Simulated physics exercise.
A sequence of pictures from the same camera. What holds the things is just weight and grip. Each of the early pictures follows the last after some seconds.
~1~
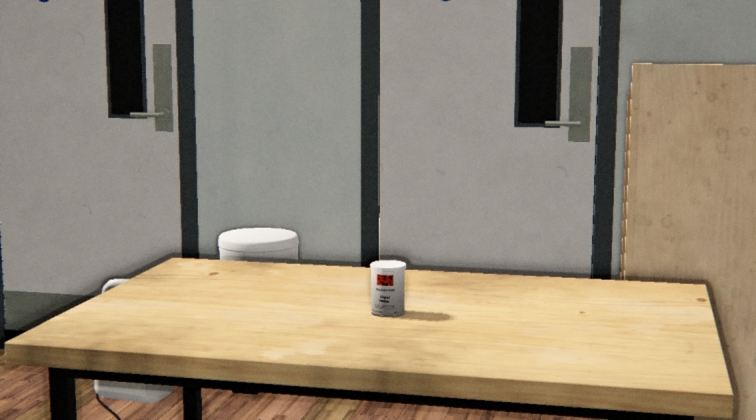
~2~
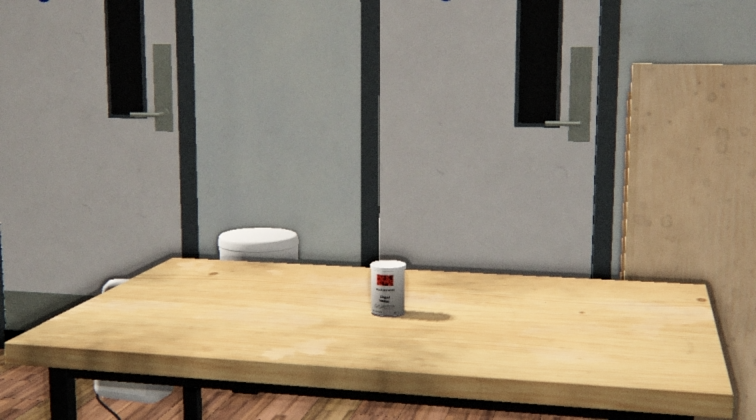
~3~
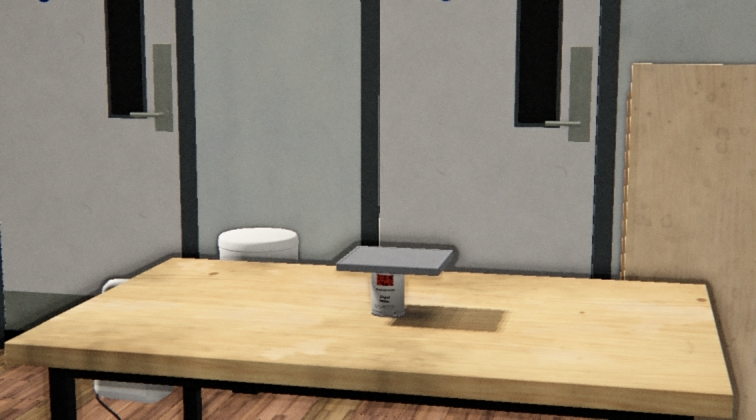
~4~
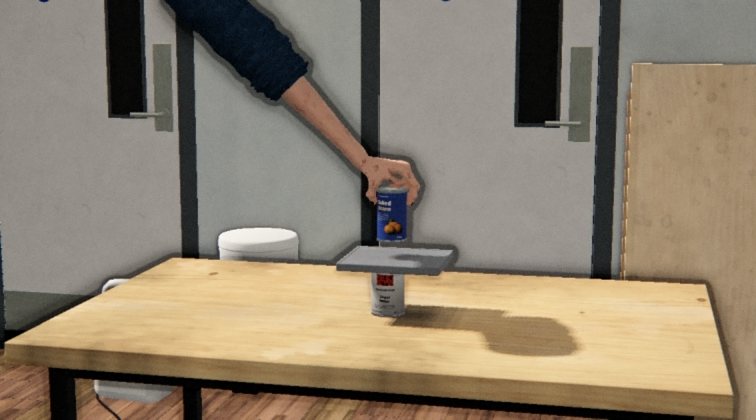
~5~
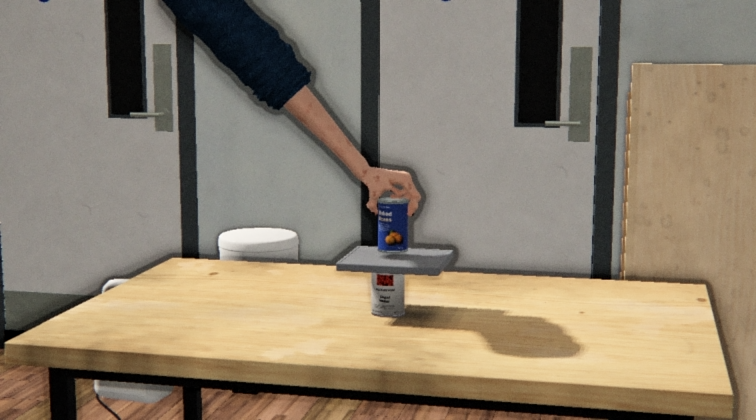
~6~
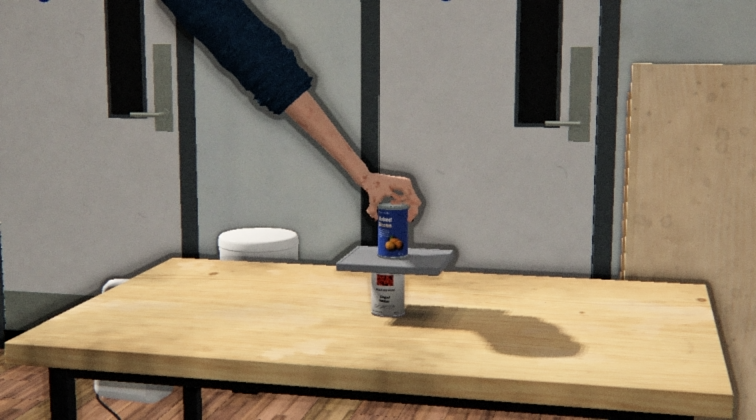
On a wooden table, a gray slab appears atop a white tin, then a hand lowers a blue tin onto the slab.
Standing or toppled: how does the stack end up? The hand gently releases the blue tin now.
Carries the load.
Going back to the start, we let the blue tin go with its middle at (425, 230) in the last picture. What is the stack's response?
Then it comes apart.
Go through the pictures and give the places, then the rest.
The last thing is not in view yet; white tin (388, 289), in the first picture.
The last thing is not in view yet; white tin (388, 289), in the second picture.
The last thing is not in view yet; white tin (388, 289), in the third picture.
Coming down; blue tin (392, 214); white tin (388, 289), in the fourth picture.
Coming down; blue tin (393, 225); white tin (388, 289), in the fifth picture.
Set down, still held; blue tin (393, 231); white tin (388, 289), in the sixth picture.
Then, 0.30 s later than the last frame, all is still.
Then, 1.00 s later than the last frame, blue tin resting near (393, 231).
When it is over, all 3 as before. End places, in pixels of the last picture, blue tin near (393, 231). The stack holds.
